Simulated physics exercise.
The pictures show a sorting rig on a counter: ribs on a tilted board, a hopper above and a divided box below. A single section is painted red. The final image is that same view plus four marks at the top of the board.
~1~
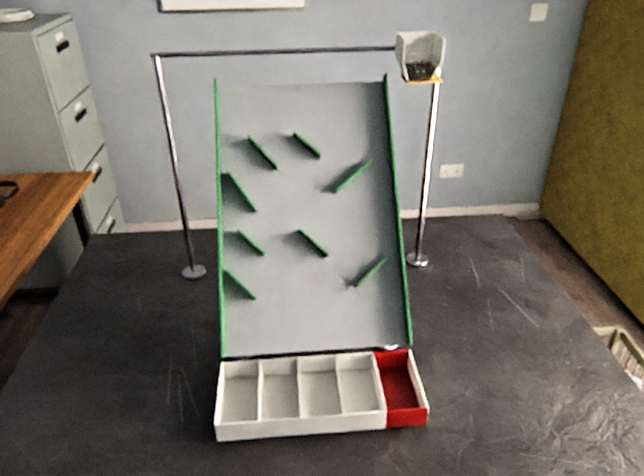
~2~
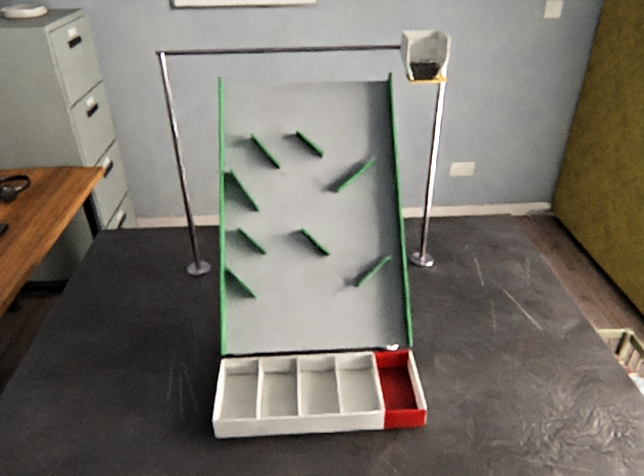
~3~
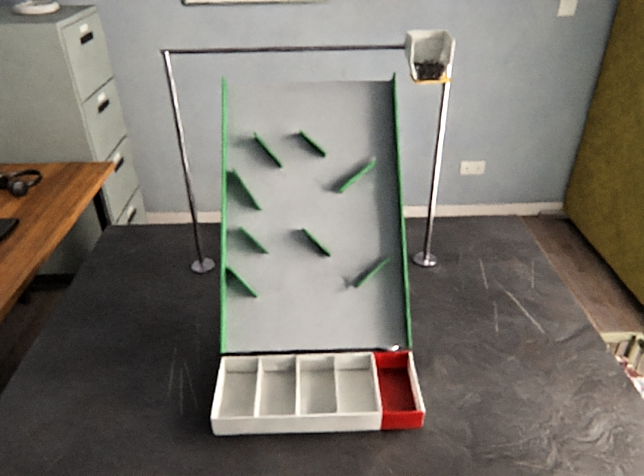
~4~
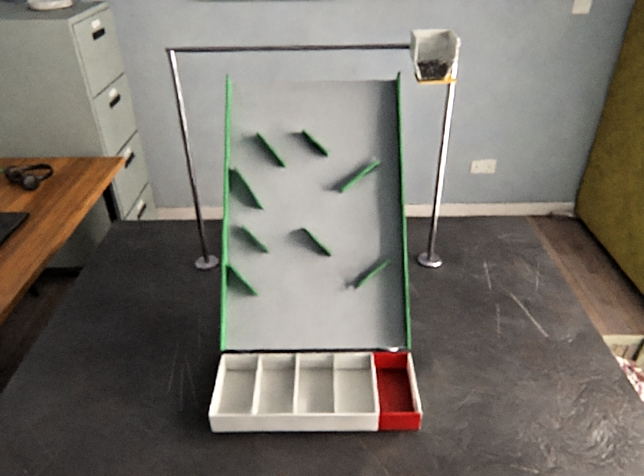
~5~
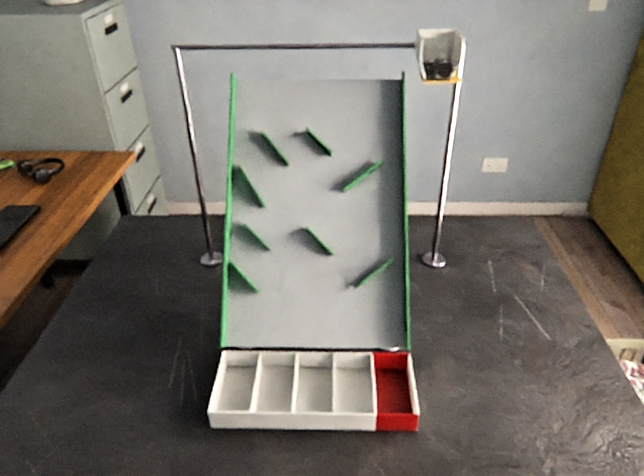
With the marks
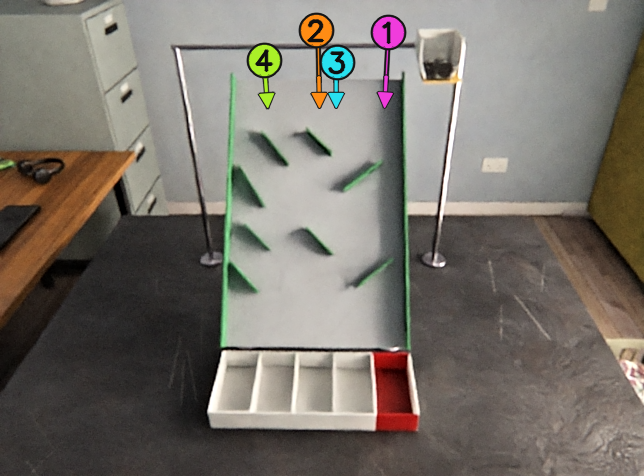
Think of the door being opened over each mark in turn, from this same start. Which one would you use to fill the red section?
1 beats the others.
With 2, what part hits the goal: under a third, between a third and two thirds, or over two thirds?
Under a third.
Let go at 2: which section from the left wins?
The fourth from the left.
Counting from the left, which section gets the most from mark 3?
It is the fourth one.
On the marked copy, mark 1 meets the board at (384, 102); mark 2 meets the board at (319, 102); mark 3 meets the board at (336, 102); mark 4 meets the board at (267, 102).
With 1, roughly a third in the red section, roughly two thirds in other sections.
With 2, not one piece in the red section, the larger part in other sections, about a tenth held on the board, just a few outside the box.
With 3, not one piece in the red section, almost all in other sections, about a tenth held on the board.
With 4, just a few in the red section, almost all in other sections.
